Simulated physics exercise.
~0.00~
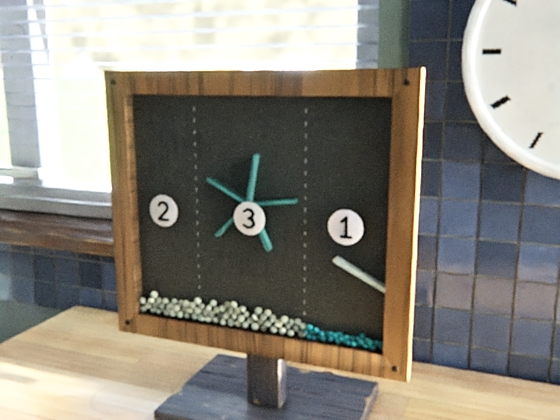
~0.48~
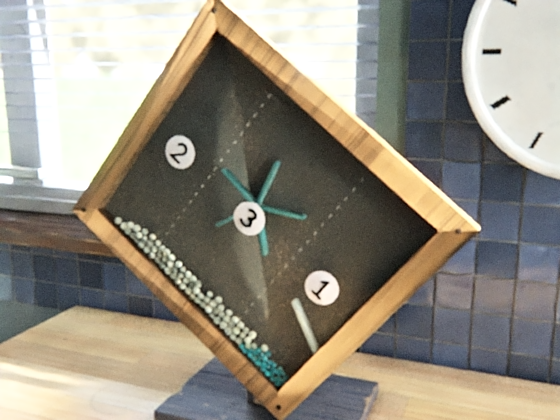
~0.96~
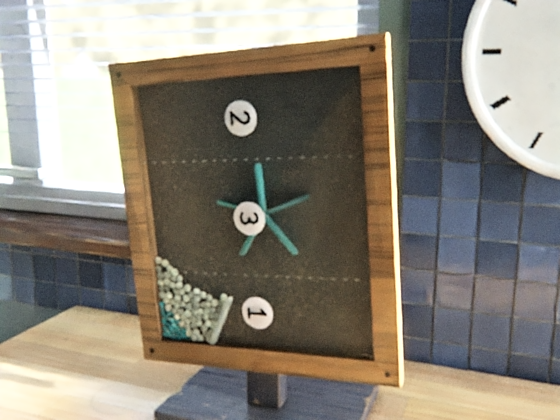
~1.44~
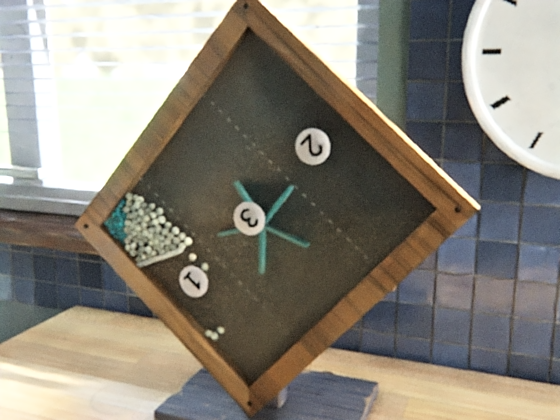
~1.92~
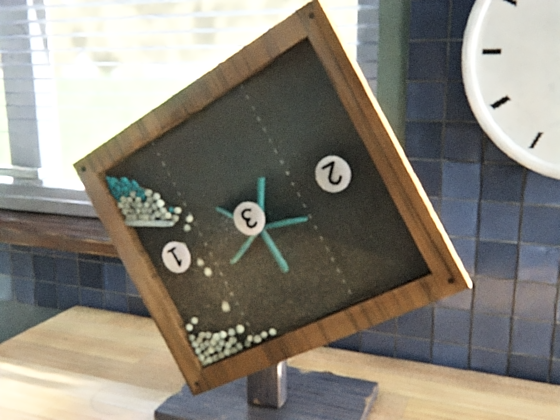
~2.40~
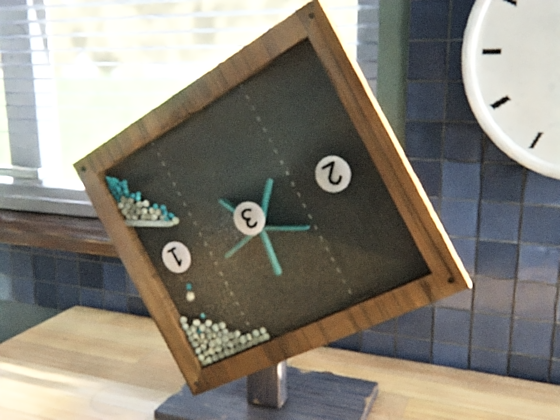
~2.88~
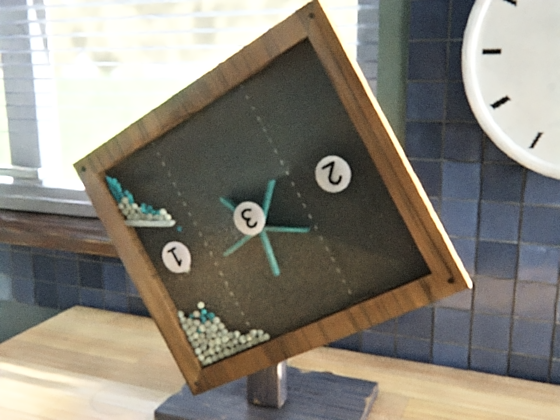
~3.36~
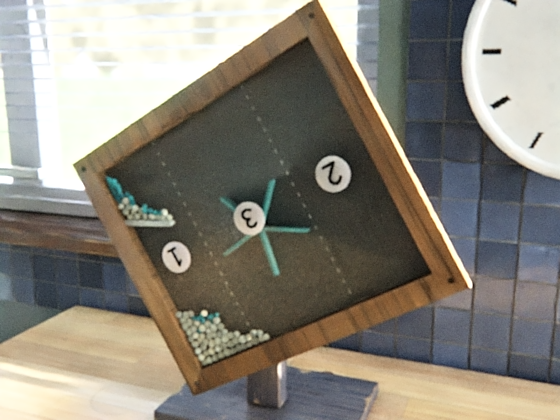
At the start, a wood-framed case with a dark back stands upright, white balls spread along its floor and smaller turquoise ones gathered at the right. The case swings clockwise, and the balls slide into the corner beside strip one, piling up against a short pale bar. As it tips further, white balls spill past the bar and drop to the lower corner, while the turquoise star-shaped wheel turns at the centre. The case stops tilted, and a few last balls fall. Two still heaps remain, nearly all in strip one, with turquoise balls mostly above the bar.
